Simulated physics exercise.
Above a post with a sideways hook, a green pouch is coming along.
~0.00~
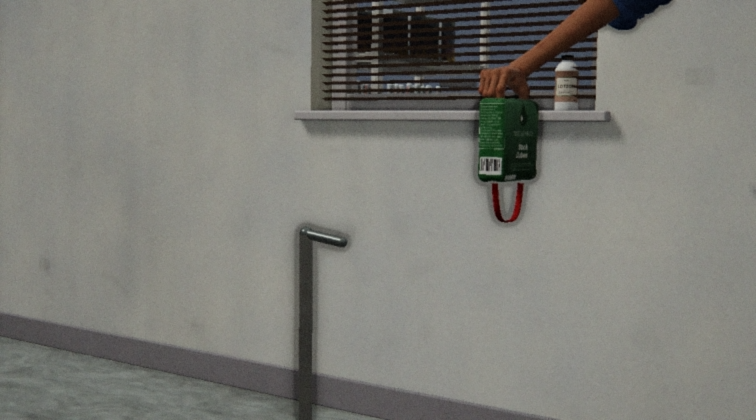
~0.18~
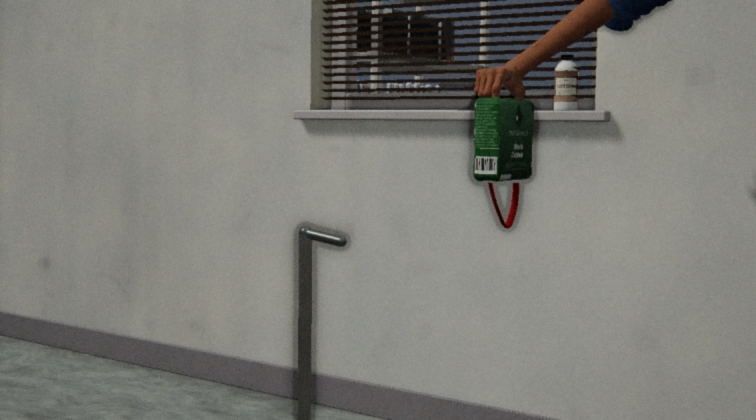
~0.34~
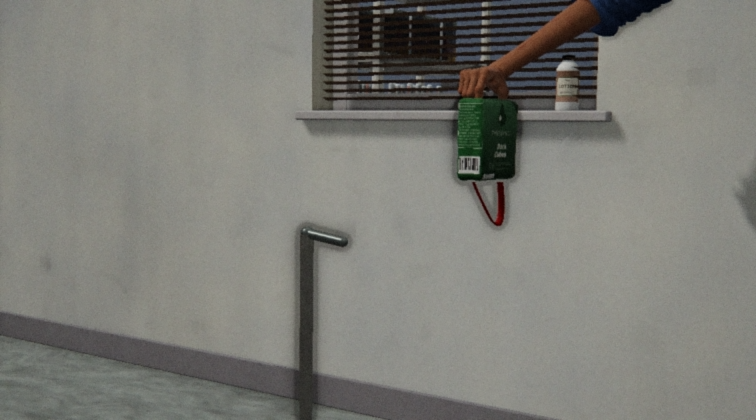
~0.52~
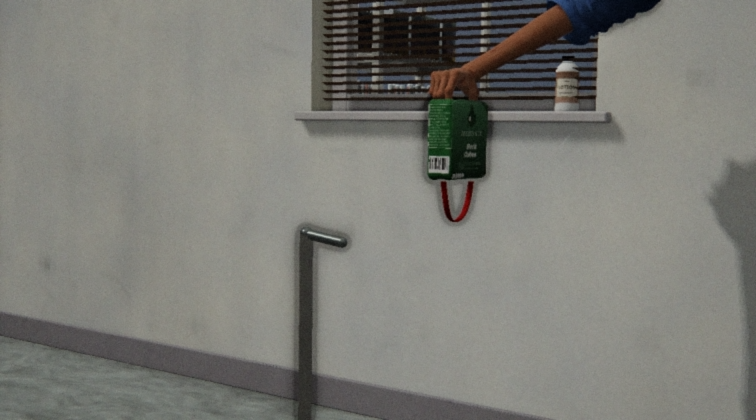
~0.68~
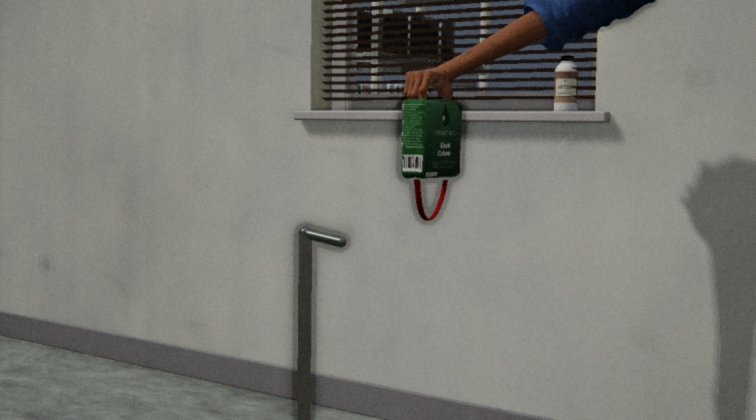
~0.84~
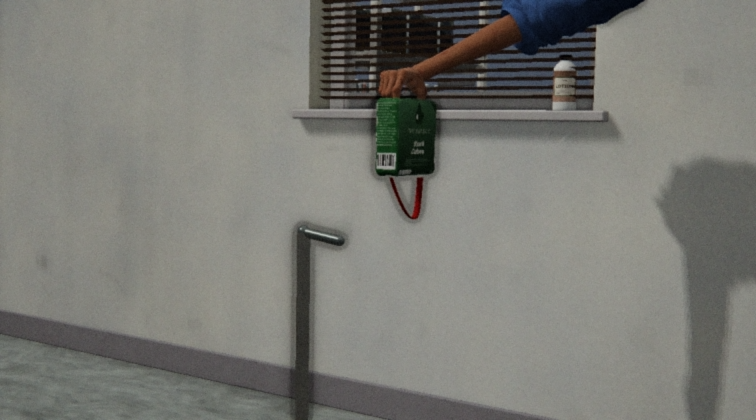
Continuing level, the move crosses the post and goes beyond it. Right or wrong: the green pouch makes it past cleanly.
Right.
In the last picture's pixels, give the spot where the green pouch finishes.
Its middle is at (199, 132).
After 1.18 s, pouch nearing the post near (358, 136).
After 1.78 s, pouch over the post near (279, 134).
After 2.38 s, pouch past the post near (209, 132).
At rest, pouch past the post near (199, 132). The green pouch goes by freely.
